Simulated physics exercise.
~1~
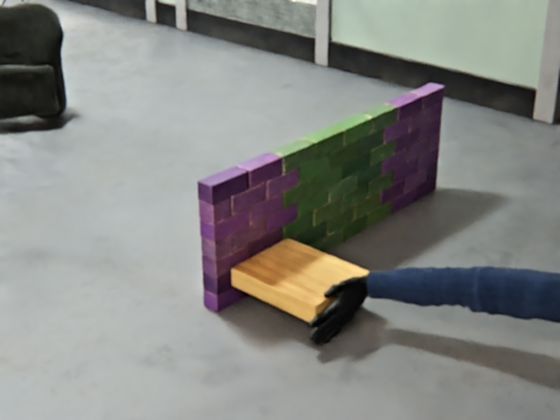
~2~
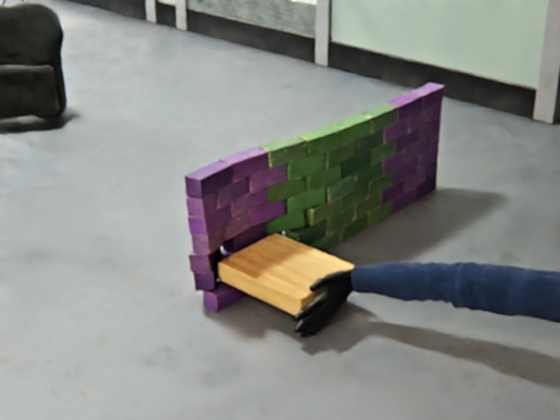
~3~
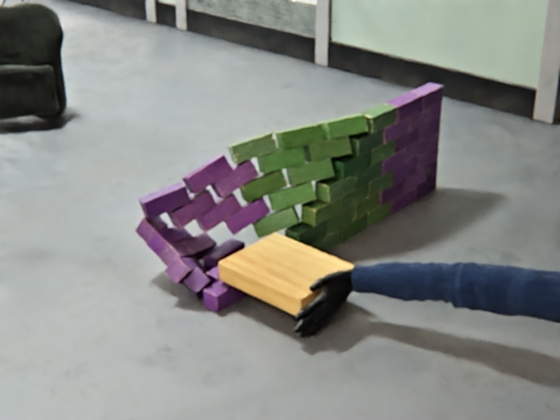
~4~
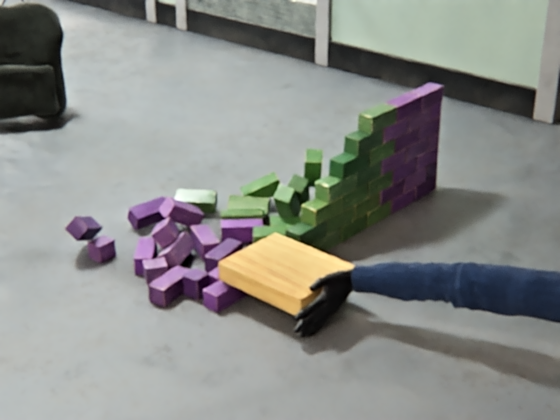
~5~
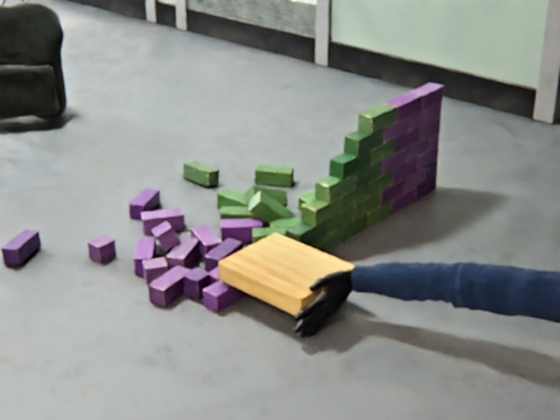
A gripped wooden block pokes a purple and green brick wall, collapsing its left side.
